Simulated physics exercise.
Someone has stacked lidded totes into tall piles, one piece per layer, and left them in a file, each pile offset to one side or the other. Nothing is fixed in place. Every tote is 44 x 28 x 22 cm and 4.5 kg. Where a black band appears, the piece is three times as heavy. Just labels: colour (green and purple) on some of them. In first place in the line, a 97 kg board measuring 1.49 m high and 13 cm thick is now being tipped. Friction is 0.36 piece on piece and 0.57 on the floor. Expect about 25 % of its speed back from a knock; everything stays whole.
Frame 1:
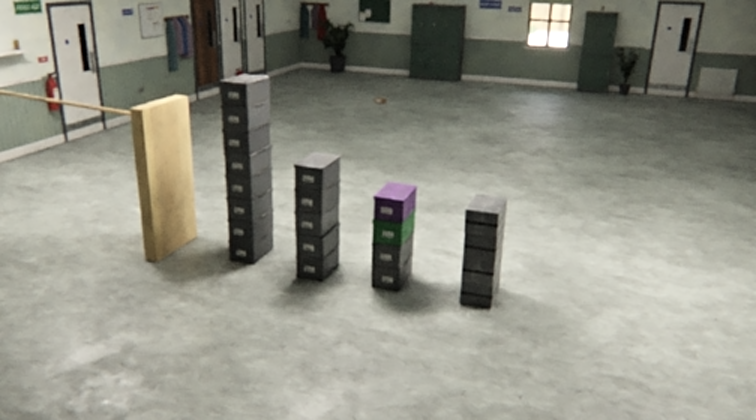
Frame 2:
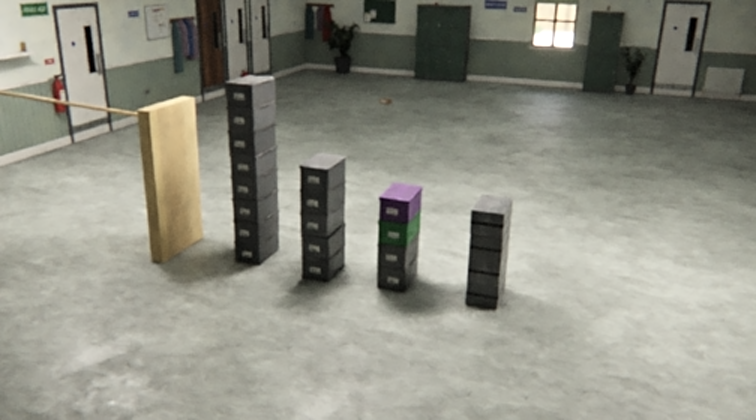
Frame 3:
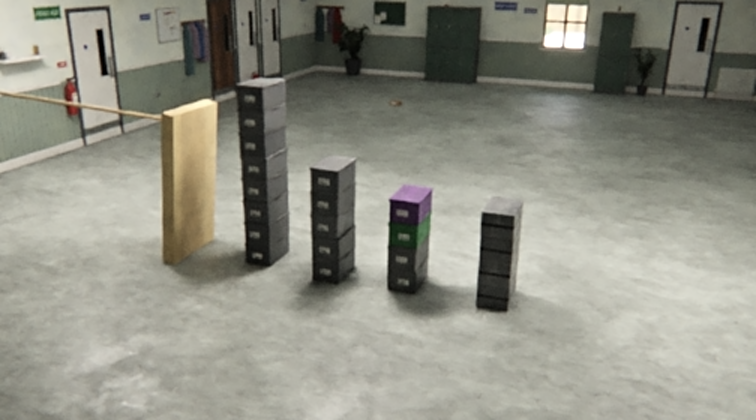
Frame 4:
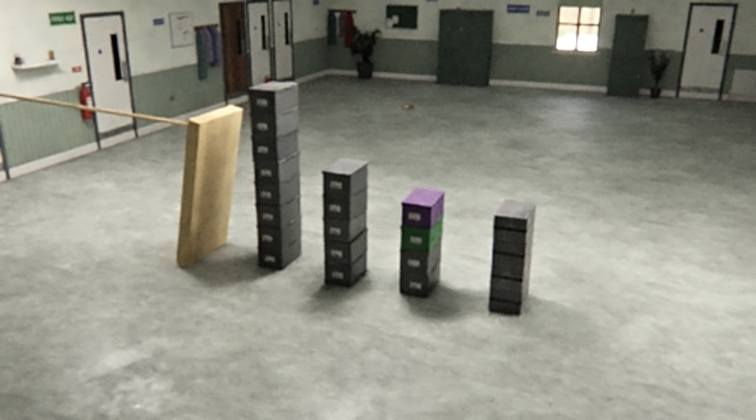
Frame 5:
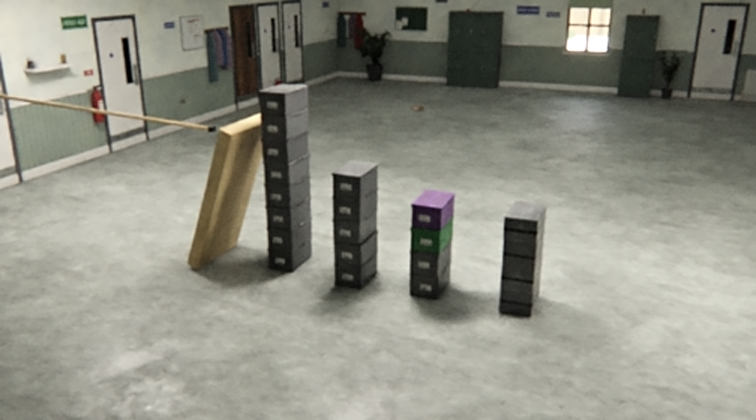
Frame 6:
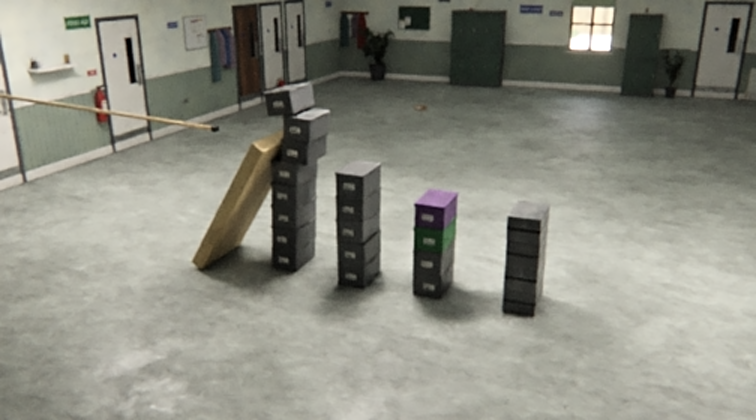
At the start, a pale upright board stands beside a row of four stacks of dark boxes, one with purple and green boxes on top. A pole from the left pushes the board, which tilts rightward into the tallest stack. That stack's upper boxes shift right while the other stacks stay still.
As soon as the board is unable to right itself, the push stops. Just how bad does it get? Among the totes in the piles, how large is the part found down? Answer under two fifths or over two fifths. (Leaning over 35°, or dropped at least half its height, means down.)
Over two fifths of them.
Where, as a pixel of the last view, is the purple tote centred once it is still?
It comes to rest around (538, 265) in the last view.
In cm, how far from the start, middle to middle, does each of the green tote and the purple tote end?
Displacement in cm - green: 80; purple: 100.
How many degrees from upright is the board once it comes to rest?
Around 70 degrees, give or take.
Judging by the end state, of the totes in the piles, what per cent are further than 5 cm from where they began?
That makes 85 percent.
Then, 0.40 s past the last view, board 61° from upright; 7 of the 21 totes down.
Then, 1.14 s past the last view, board 69° from upright; 15 of the 21 totes down; green tote 23° from how it stood, 18 cm lower; purple tote 11° from how it stood, 16 cm lower.
In the end, board 70° from upright; 18 of the 21 totes down; green tote on its side; purple tote 32° from how it stood, 39 cm lower. That is 86 per cent. From the last view, middles, green tote near (512, 285), purple tote near (538, 265).
